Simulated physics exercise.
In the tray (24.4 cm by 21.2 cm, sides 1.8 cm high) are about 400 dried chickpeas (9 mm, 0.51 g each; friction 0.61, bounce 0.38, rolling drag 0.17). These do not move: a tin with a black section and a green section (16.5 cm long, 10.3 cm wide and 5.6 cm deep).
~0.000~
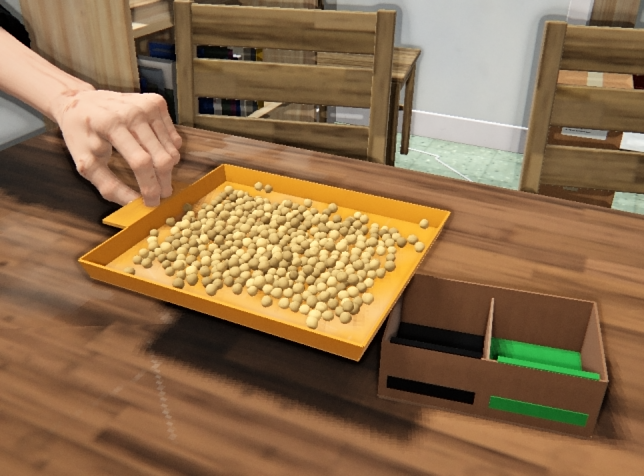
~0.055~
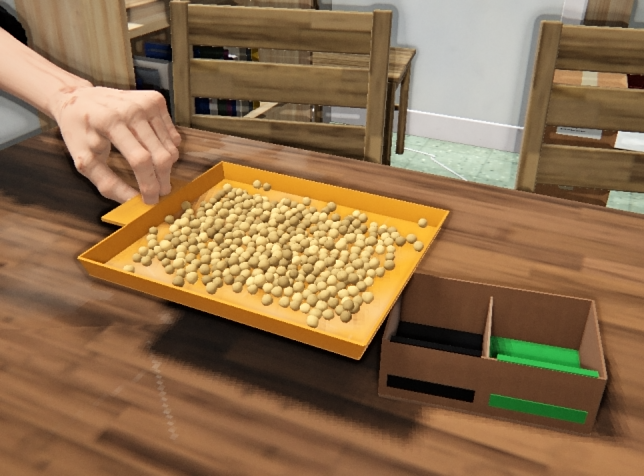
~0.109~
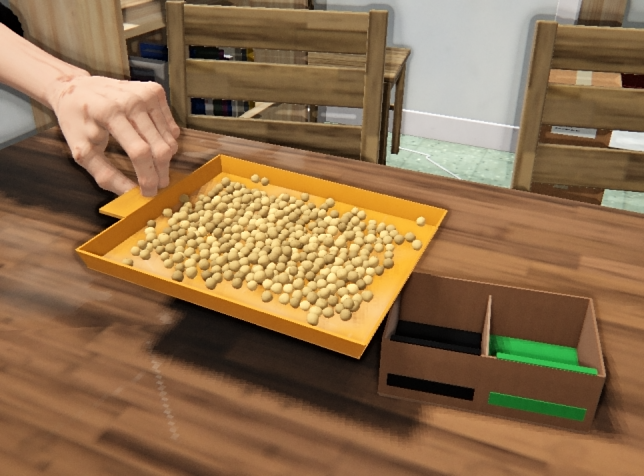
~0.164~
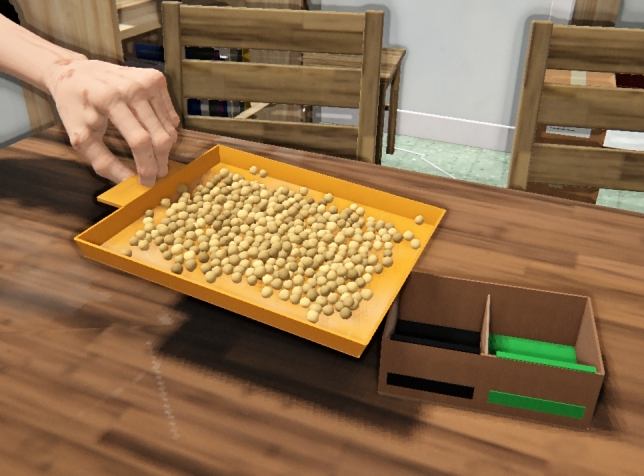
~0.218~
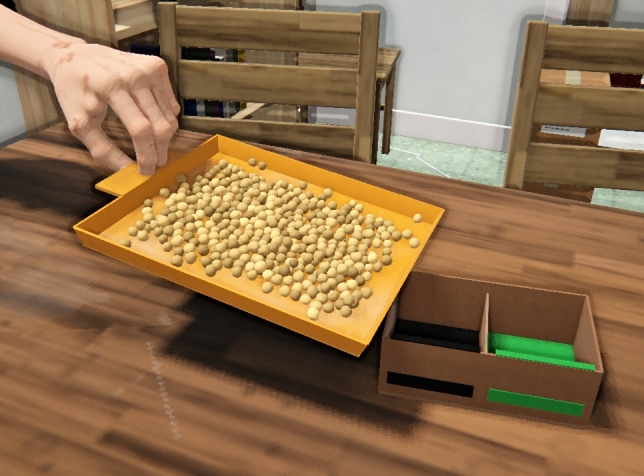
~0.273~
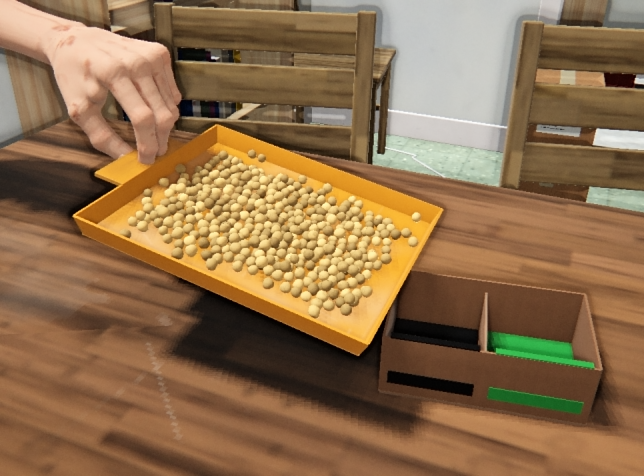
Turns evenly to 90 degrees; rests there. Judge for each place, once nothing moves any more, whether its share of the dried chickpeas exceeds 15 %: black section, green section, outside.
Black section: Exceeds 15 %. Green section: Does not exceed 15 %. Outside everything: Exceeds 15 %.
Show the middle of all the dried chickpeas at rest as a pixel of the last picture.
Position: Approx. (444, 371).
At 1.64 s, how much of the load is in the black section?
Roughly 0 per cent by that time.
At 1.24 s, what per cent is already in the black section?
0 per cent.
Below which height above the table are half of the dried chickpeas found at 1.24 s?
Roughly 14 cm.
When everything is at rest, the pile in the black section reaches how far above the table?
Around 4.0 centimetres above the table.
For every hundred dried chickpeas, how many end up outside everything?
I reckon around 50 per cent.
After 0.80 s, tilt 38 degrees; tray 100 %; middle of all pieces near (334, 211).
After 1.24 s, tilt 61 degrees; tray 95 %; middle of all pieces near (364, 202).
Then, at 1.64 s, tilt 81 degrees; tray 95 %; middle of all pieces near (393, 200).
Then, at 2.02 s, tilt 90 degrees; tray 10 %, black section 45 %, outside 40 %, in the air 5 %; middle of all pieces near (448, 353).
At rest (2.8 s), tray 0 %, black section 50 %, outside 50 %, green section 0 %.
